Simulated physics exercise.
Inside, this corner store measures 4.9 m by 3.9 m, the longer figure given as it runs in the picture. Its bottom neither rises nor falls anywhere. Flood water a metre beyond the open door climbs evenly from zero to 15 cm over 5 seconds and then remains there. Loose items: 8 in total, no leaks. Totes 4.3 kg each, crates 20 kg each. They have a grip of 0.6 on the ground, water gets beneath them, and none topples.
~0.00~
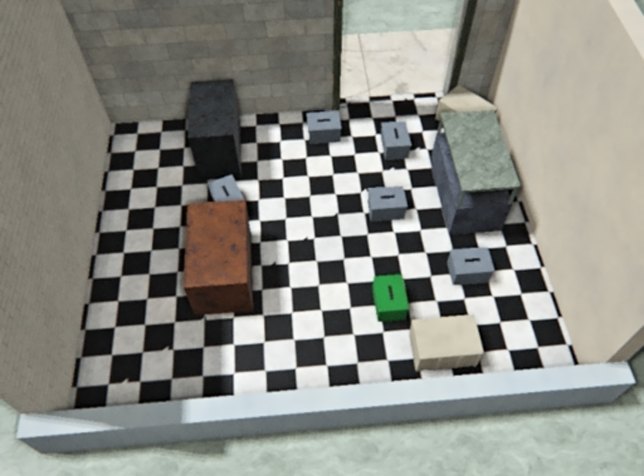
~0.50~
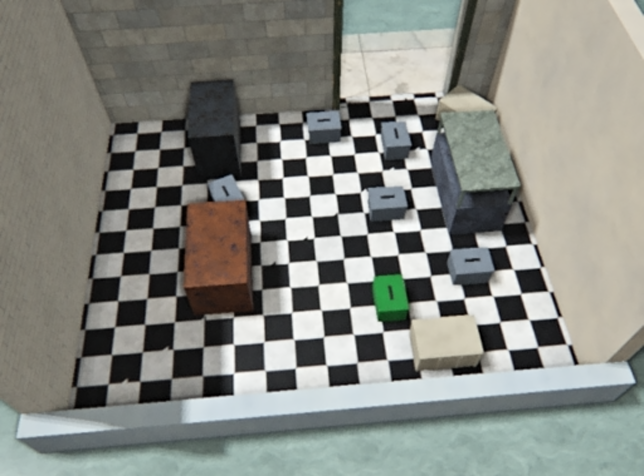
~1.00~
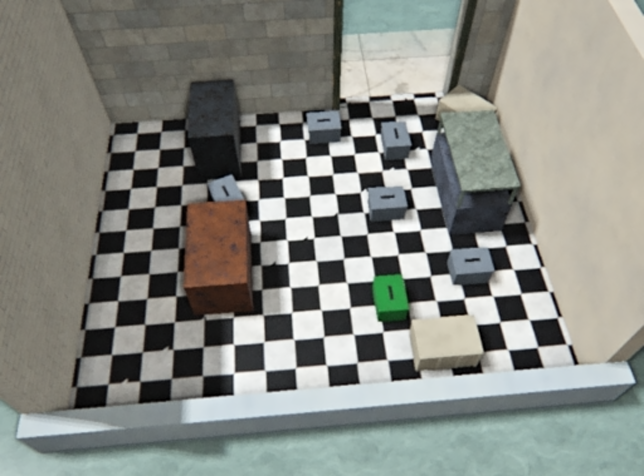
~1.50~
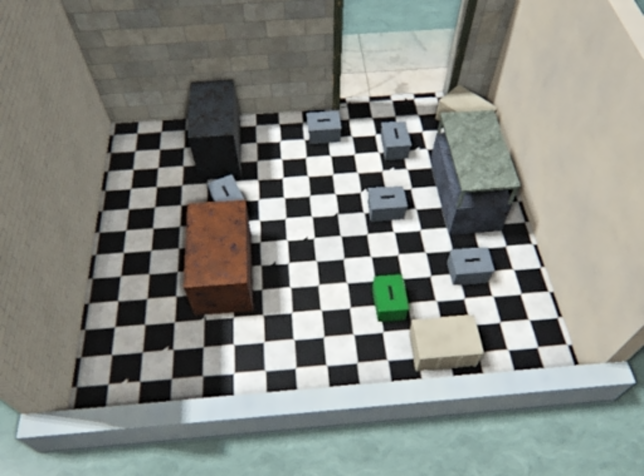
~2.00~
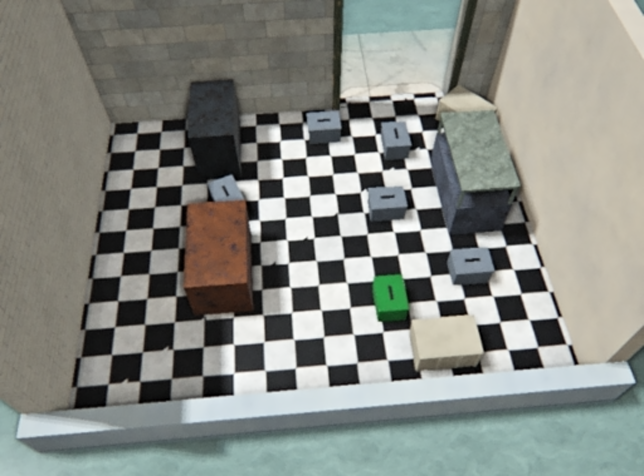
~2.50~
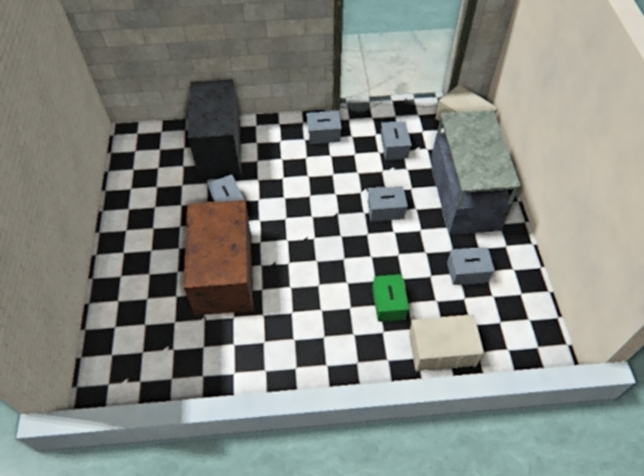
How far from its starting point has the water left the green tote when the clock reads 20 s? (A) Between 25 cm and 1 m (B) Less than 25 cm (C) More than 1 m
C, more than 1 m.
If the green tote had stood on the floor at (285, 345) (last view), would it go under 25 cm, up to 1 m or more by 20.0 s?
What happens is it gets pushed a long way.
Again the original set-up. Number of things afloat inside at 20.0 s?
Answer: 8.
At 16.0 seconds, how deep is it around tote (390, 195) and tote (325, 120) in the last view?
Roughly 9 and 4 cm.
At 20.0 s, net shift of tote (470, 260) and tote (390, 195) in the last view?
One is off by 120 cm, the other by 300 cm, in the order asked.
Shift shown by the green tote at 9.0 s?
About 100 cm by then.
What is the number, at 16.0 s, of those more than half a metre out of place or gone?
By then 5.
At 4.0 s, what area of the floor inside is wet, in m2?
Somewhere about 1.5 m2, give or take.
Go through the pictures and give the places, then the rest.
In the first picture, the green tote at (391, 293) rests on the ground; 0.0 m2 under water; 0 of 8 have shifted.
In the second picture, the green tote at (391, 293), on the bottom; 0.0 m2 under water; 0 of 8 have shifted.
In the third picture, the green tote at (391, 293), on the bottom; 0.0 m2 under water; 0 of 8 have shifted.
In the fourth picture, the green tote at (391, 293) rests on the ground; water covers 0.0 m2; 0 of 8 have shifted.
In the fifth picture, the green tote at (391, 293) rests on the ground; water covers 0.0 m2; 0 of 8 have shifted.
In the sixth picture, the green tote at (391, 293) rests on the ground; 0.0 m2 under water; 0 of 8 have shifted.
After 4.0 s the green tote is near (391, 293), 0.0 m from its start, aground; 0 afloat.
After 9.0 s the green tote is near (333, 371), 1.0 m from its start, afloat; 5 afloat.
After 16.0 s the green tote is near (89, 343), 2.9 m from its start, afloat; 8 afloat.
After 20.0 s the green tote is near (167, 178), 2.8 m from its start, afloat; 8 afloat.
